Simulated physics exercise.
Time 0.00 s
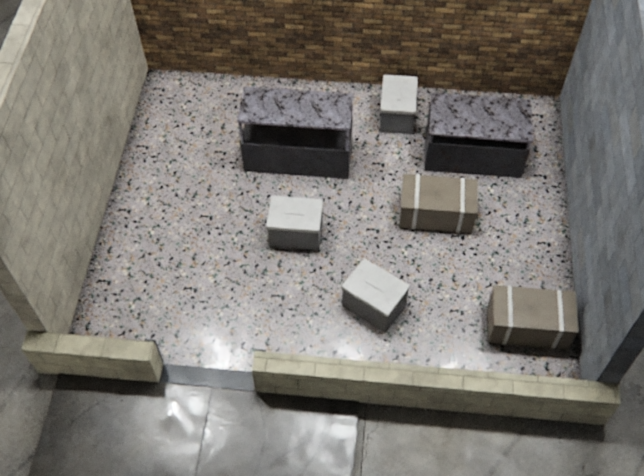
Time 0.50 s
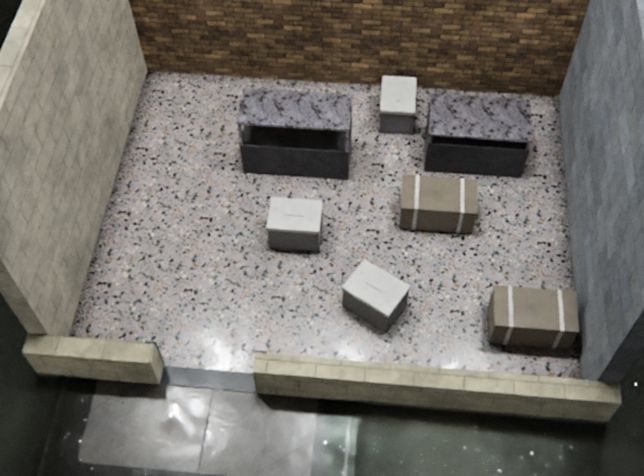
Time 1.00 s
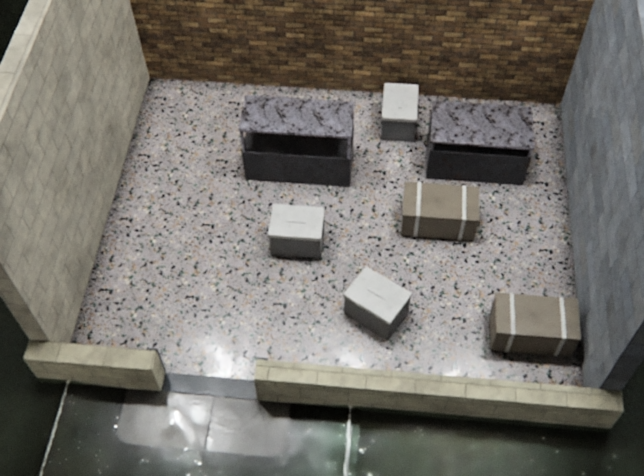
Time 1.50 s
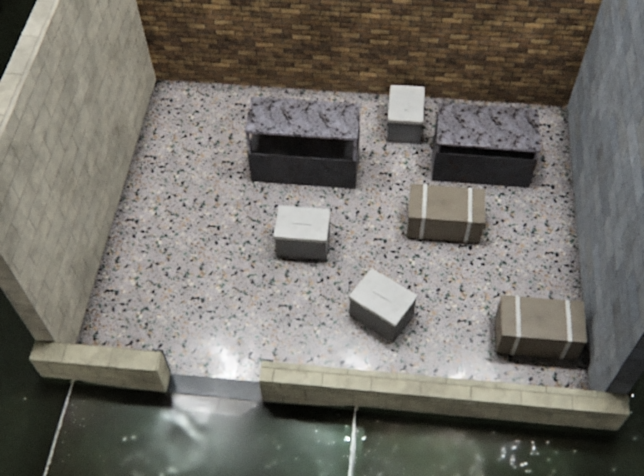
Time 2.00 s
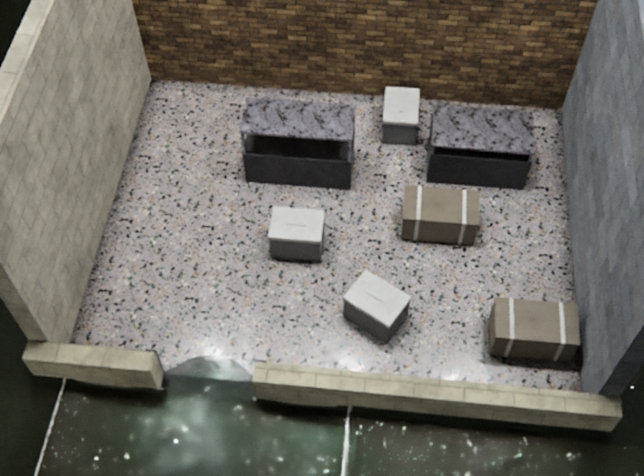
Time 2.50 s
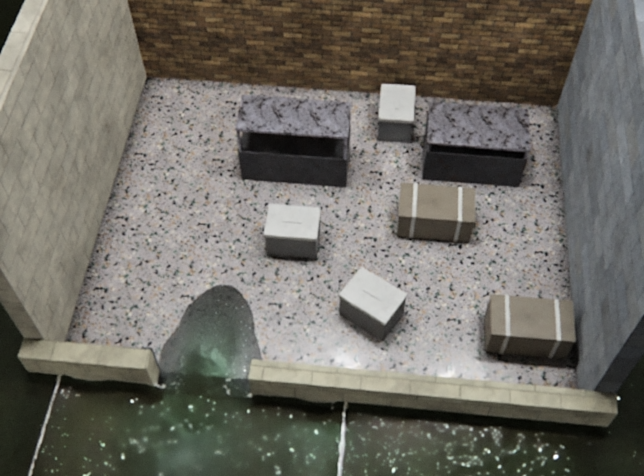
We see, from above, a terrazzo-floored room with dark chests, pale boxes and strapped trunks, all staying still, as murky green water spreads over the paving outside and then pushes through the doorway gap onto the floor.
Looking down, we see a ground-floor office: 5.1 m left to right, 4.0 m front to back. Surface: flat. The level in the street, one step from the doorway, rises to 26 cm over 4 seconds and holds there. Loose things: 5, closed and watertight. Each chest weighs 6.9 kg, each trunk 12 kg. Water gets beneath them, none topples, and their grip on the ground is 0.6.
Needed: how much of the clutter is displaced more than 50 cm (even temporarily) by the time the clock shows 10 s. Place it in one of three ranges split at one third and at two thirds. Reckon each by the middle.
The moved portion will sit in the middle range.
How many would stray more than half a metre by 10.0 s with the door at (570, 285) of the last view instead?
So the tally would be 3.
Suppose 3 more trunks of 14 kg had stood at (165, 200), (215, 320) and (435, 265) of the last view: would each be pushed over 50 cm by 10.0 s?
In order: Farther; farther; not as far.
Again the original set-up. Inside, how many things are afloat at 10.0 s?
The count is 3.
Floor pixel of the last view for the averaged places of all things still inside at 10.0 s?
About (444, 240).
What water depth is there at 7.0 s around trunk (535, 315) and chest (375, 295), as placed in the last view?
Around 0 cm and 2 cm.
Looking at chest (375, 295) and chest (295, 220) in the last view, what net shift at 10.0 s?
The first is 0 cm from its start, the second 140 cm.
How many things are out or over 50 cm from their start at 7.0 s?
By my reckoning, 1.
After 3.5 s 0 of 5 are over 50 cm from their spots; 0 afloat.
After 4.5 s 1 of 5 are over 50 cm from their spots; 1 afloat.
After 7.0 s 1 of 5 are over 50 cm from their spots; 0 afloat.
After 10.0 s 2 of 5 are over 50 cm from their spots, and 2 have been at some point; 3 afloat.
